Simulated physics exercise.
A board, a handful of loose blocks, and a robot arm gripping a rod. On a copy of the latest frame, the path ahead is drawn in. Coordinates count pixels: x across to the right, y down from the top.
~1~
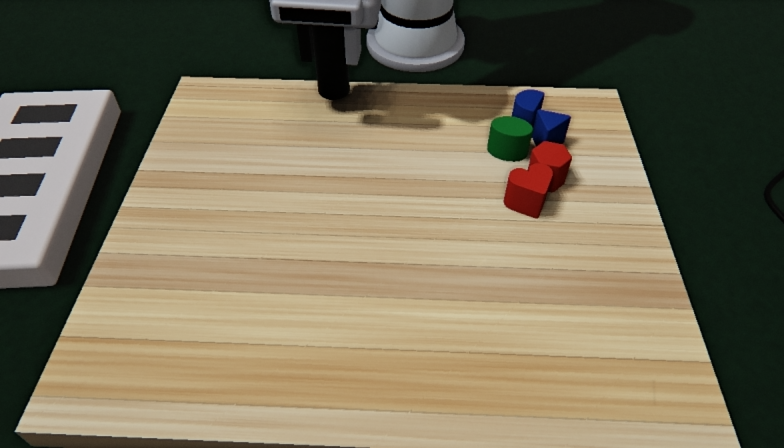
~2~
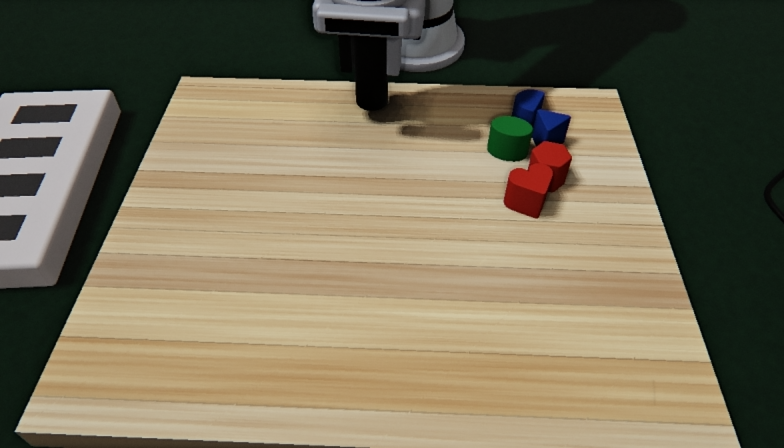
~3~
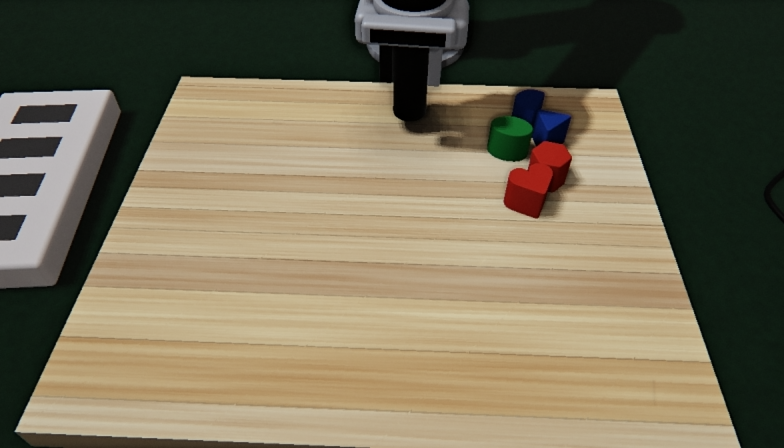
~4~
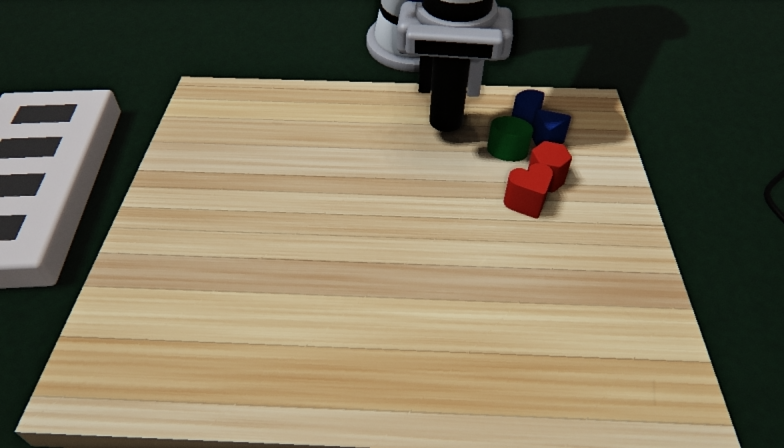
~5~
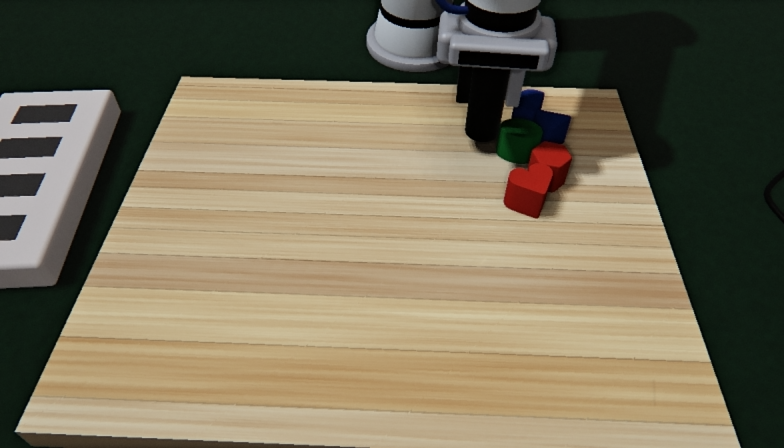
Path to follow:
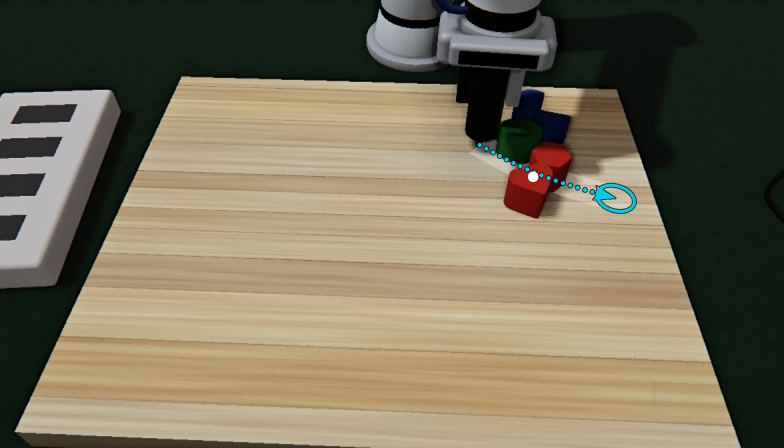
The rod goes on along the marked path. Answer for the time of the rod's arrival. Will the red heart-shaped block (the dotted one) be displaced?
I'd say no.
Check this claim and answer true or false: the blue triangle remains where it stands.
That claim is false.
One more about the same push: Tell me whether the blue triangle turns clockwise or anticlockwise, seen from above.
That block twists counter-clockwise.
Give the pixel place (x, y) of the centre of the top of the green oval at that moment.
Put as a pixel place, it's (597, 141).
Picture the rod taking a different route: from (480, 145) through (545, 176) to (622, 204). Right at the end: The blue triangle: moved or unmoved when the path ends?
It is moved from its place.
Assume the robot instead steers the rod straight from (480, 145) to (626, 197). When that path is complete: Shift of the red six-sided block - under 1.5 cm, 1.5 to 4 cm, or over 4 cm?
Of the three bands, it's over 4 cm.
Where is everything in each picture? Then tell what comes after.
Rod tip (334, 91); block tops, green oval (512, 125); red heart-shaped block (533, 177); red six-sided block (552, 153); blue triangle (553, 118), in the first frame.
Rod (372, 101); blocks unchanged, in the second frame.
Rod (409, 112); blocks unchanged, in the third frame.
Rod (446, 122); blocks unchanged, in the fourth frame.
Rod (482, 132); green oval (522, 127); red heart-shaped block (533, 177); red six-sided block (552, 153); blue triangle (553, 118), in the fifth frame.
Path on the board, from (480, 145) over (542, 175) to (616, 198); the dot is on the red heart-shaped block.
On the path given first. One third of the way, rod (523, 153); green oval (563, 137), turned 45° anticlockwise; red six-sided block (566, 161), turned 50° clockwise; blue triangle (562, 117), turned 60° anticlockwise.
Two thirds of the way, rod (570, 171); green oval (592, 140); red six-sided block (600, 181), turned 80° clockwise; blue triangle (563, 116), turned 70° anticlockwise.
At the end, rod (621, 185); green oval (597, 141), turned 145° anticlockwise; red heart-shaped block in place; red six-sided block (633, 201), turned 140° clockwise; blue triangle (563, 116), turned 70° anticlockwise.
